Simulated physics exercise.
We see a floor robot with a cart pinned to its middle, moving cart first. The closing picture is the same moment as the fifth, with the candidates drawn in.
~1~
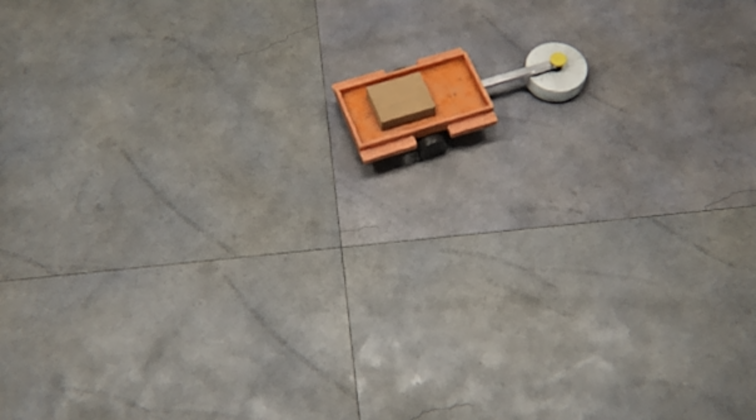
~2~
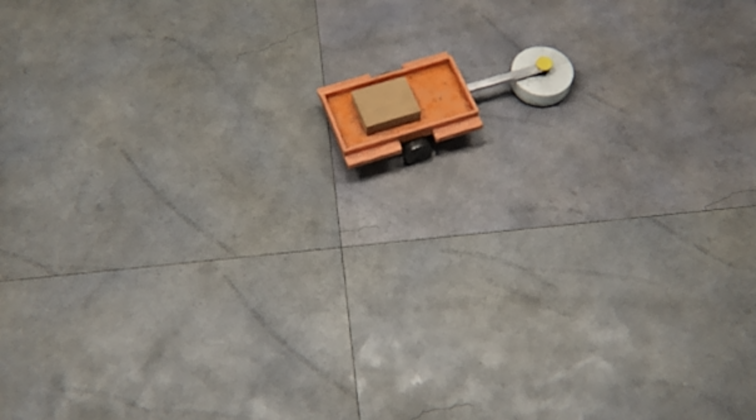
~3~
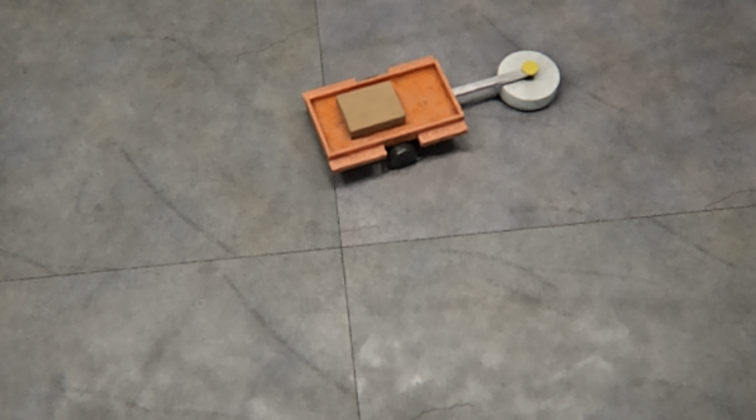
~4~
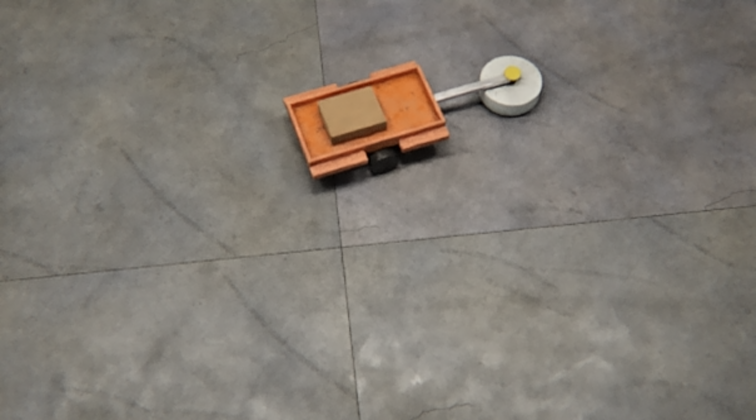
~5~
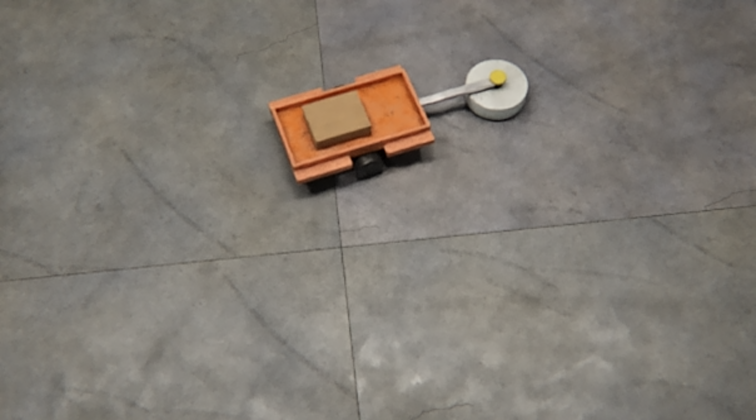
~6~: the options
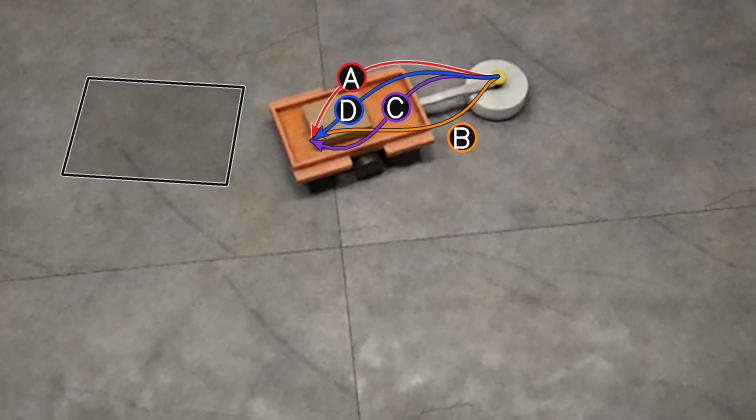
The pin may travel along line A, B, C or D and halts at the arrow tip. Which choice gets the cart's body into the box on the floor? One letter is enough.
Take B.
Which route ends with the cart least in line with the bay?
A is the worst.
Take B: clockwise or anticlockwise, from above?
On that route, clockwise.
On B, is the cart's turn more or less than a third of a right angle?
Less than that.
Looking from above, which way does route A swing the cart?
On that route, anticlockwise.
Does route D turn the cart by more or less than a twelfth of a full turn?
It turns less than that.
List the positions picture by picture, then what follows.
In the first picture, robot (556, 69); orange cart (414, 102).
In the second picture, robot (542, 73); orange cart (399, 107).
In the third picture, robot (528, 77); orange cart (384, 111).
In the fourth picture, robot (511, 83); orange cart (365, 116).
In the fifth picture, robot (496, 87); orange cart (350, 121).
On the marked copy, A from (498, 76) via (383, 64) to (313, 137); B from (498, 76) via (419, 129) to (311, 141); C from (498, 76) via (396, 107) to (311, 141); D from (498, 76) via (394, 79) to (315, 139); the bay at (155, 130).
Taking B. A third of the way, robot (448, 131), cart (289, 131).
Two thirds of the way, robot (374, 140), cart (213, 132).
When it is over, robot (313, 151), cart (151, 132); the cart stands in the bay.
As for the rest, A leaves the cart at (193, 248), out of the bay; C leaves the cart at (152, 184), out of the bay; D leaves the cart at (167, 219), out of the bay.
